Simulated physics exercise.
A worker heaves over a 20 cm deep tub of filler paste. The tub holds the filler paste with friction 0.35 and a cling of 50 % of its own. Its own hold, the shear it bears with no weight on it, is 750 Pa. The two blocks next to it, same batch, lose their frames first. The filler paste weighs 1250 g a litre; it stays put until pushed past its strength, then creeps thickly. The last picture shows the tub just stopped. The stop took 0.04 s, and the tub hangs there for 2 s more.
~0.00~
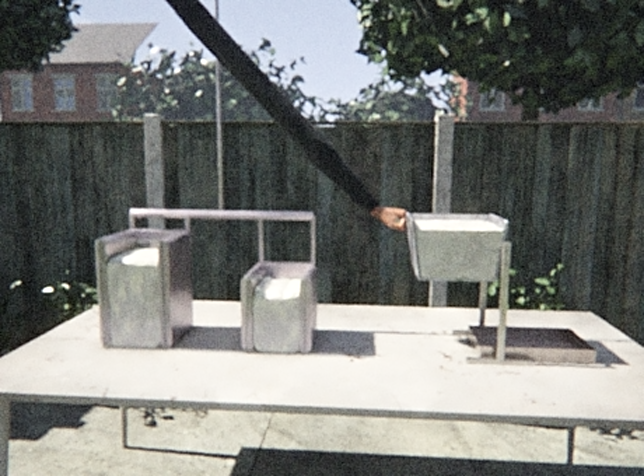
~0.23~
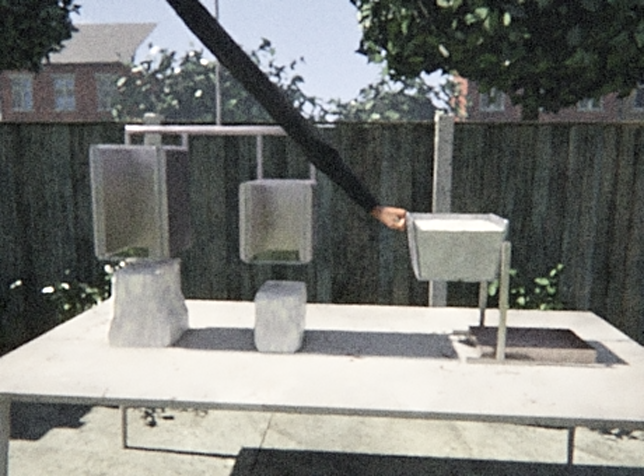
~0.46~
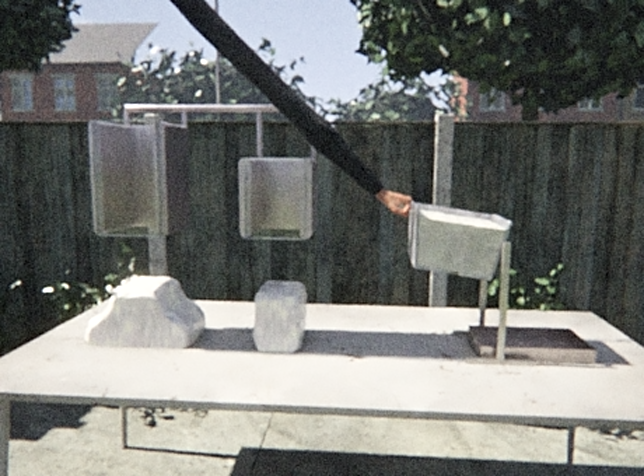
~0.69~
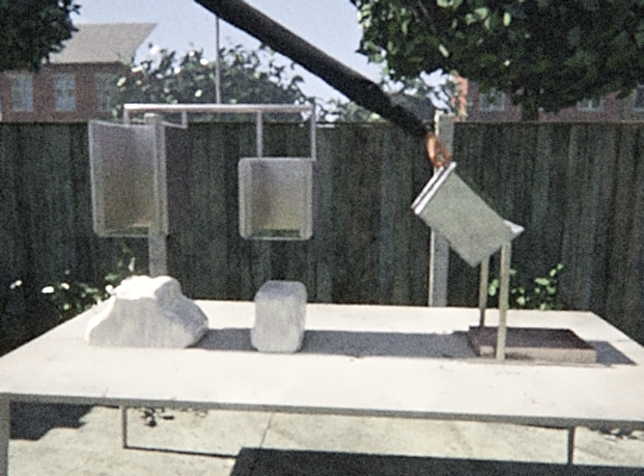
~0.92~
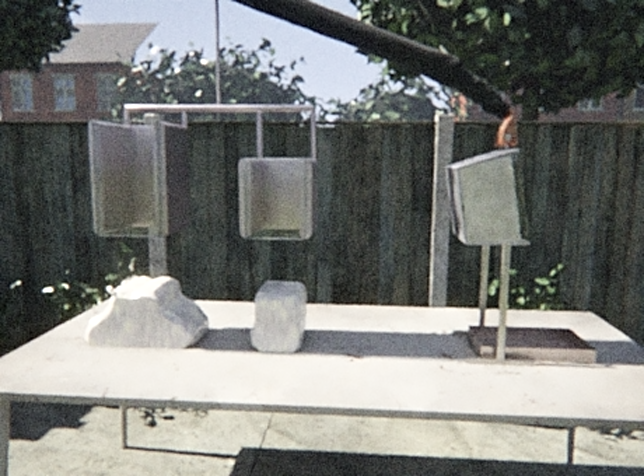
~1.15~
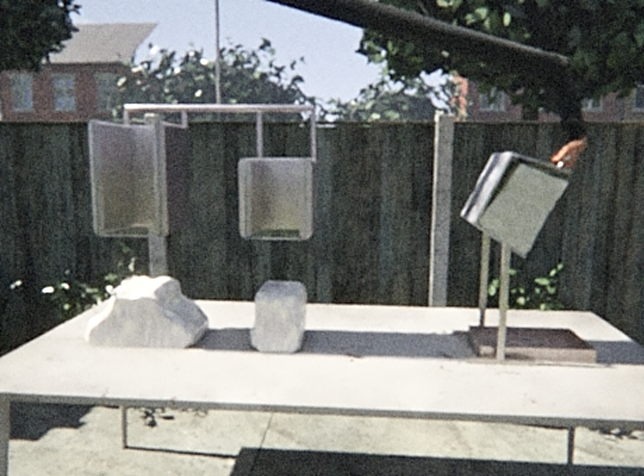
Two open metal moulds rose off pale blocks on an outdoor table, and the larger left block slumped wide while the smaller kept its shape; then a dark-sleeved arm swung a tub over rightward.
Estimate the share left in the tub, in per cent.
The share left in the tub is near 0 %.
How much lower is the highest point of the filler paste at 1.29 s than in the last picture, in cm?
About 13 cm.
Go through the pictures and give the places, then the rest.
In the first picture, handle-side rim at (414, 221), tilt 0 degrees; top of the filler paste at (455, 229); blocks stand 35 cm, 23 cm (left to right).
In the second picture, handle-side rim at (414, 221), tilt 0 degrees; top of the filler paste at (455, 229); blocks stand 30 cm, 22 cm (left to right).
In the third picture, handle-side rim at (419, 208), tilt 8 degrees; top of the filler paste at (424, 217); blocks stand 22 cm, 22 cm (left to right).
In the fourth picture, handle-side rim at (458, 166), tilt 43 degrees; top of the filler paste at (455, 175); blocks stand 22 cm, 22 cm (left to right).
In the fifth picture, handle-side rim at (519, 151), tilt 81 degrees; top of the filler paste at (508, 157); blocks stand 22 cm, 22 cm (left to right).
In the sixth picture, handle-side rim at (571, 173), tilt 115 degrees; top of the filler paste at (520, 165); blocks stand 22 cm, 22 cm (left to right).
After 1.29 s, the tub is at 115 degrees and holds 33 %.
After 1.46 s, the tub is at 115 degrees and holds 0 %.
After 1.63 s, the tub is at 115 degrees and holds 0 %.
After 1.80 s, the tub is at 115 degrees and holds 0 %.
After 3.15 s, at the end, the tub is at 115 degrees and holds 0 %.
